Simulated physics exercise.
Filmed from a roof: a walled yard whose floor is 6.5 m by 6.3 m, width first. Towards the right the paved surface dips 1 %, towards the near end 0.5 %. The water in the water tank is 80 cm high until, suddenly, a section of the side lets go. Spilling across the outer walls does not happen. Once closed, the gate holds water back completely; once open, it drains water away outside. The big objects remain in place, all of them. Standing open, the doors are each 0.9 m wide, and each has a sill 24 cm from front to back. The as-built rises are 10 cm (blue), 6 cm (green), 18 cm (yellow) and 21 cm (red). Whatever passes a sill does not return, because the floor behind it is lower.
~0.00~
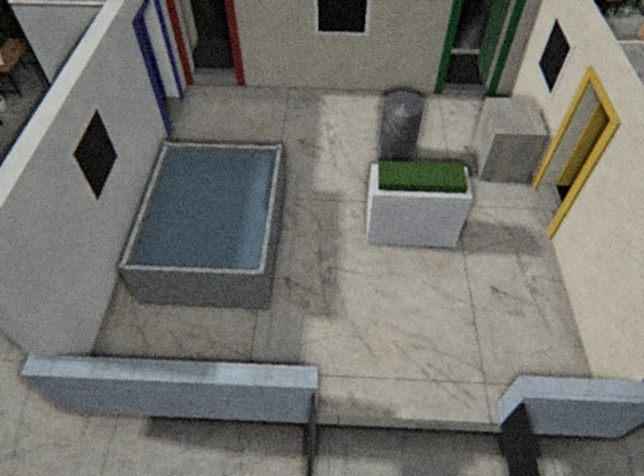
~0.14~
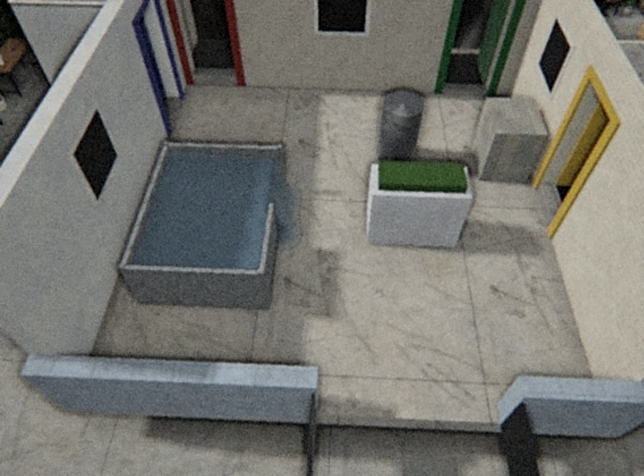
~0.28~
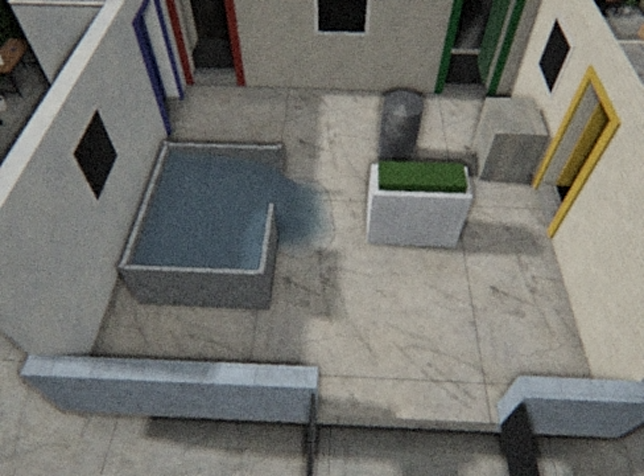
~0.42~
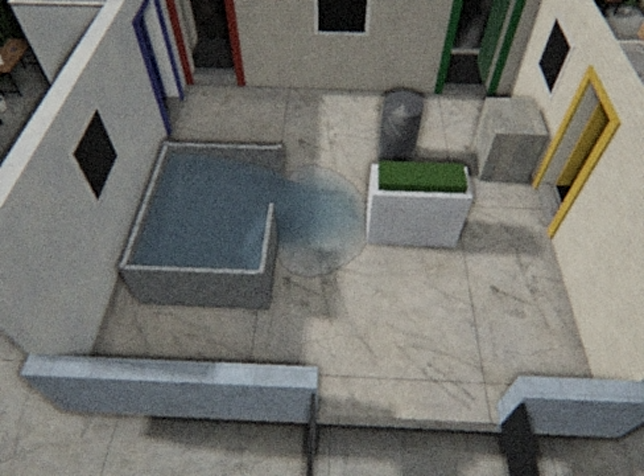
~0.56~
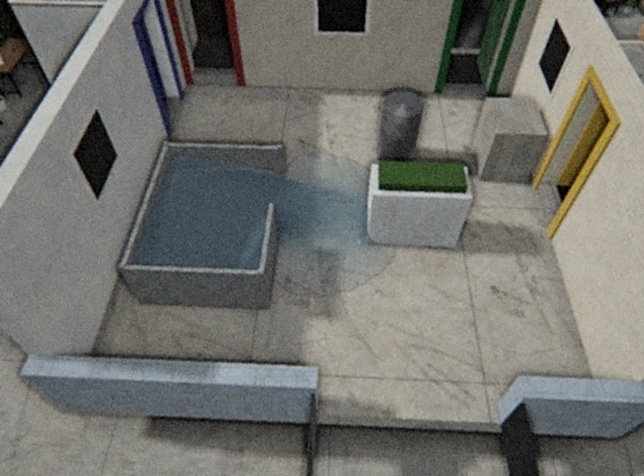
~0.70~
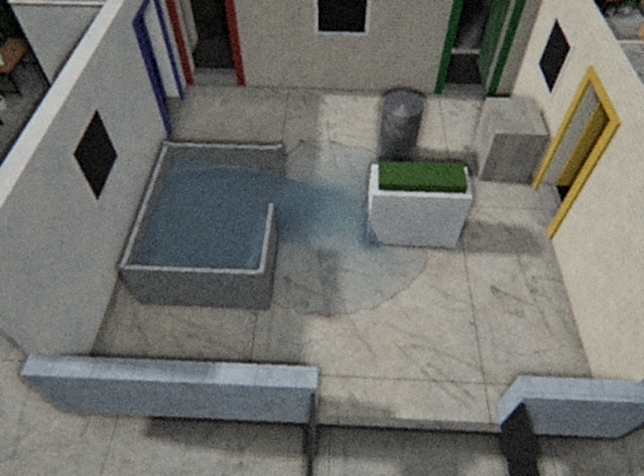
The video shows a walled yard with a rectangular water tank on the left; part of its right side gives way, and water pours through the gap, spreading across the paved floor to a white planter and thinning outward.
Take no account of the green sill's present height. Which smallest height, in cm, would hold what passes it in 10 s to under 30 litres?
It would have to be roughly 10.5 cm high.
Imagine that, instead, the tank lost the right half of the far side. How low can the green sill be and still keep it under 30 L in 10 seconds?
About 17 cm.
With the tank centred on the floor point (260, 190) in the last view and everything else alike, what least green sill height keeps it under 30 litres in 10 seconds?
You'd need some 15 cm.
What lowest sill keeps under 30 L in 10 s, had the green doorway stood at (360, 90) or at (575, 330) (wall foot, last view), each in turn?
First place around 12.0 cm, second around 10.0 cm.
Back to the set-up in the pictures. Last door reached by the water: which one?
Last in order comes the blue door.
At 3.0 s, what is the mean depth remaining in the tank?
The mean depth is roughly 30 cm.
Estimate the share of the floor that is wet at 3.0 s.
Wet share: Around 60 %.
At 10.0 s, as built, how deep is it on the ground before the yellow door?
Roughly 11.0 cm deep.
After 1.4 s water covers 30 % of the floor, deepest (49 cm) near (355, 227); it has not reached the green door.
After 3.0 s water covers 60 % of the floor, deepest (30 cm) near (355, 227); 14 cm at the green door, 30 litres in over its 6 cm sill.
After 10.0 s water covers 95 % of the floor, deepest (13 cm) near (548, 226); 7 cm at the green door, 119 litres in over its 6 cm sill.
At the green door as built, the water arrived by 1.9 s and peaked near 16 cm at 2.6 s.
Run again over the same 10 s with other heights there, 44 litres in over 9.5 cm, 13 litres over 13 cm. The limit of 30 litres is kept from about 10.5 cm up.
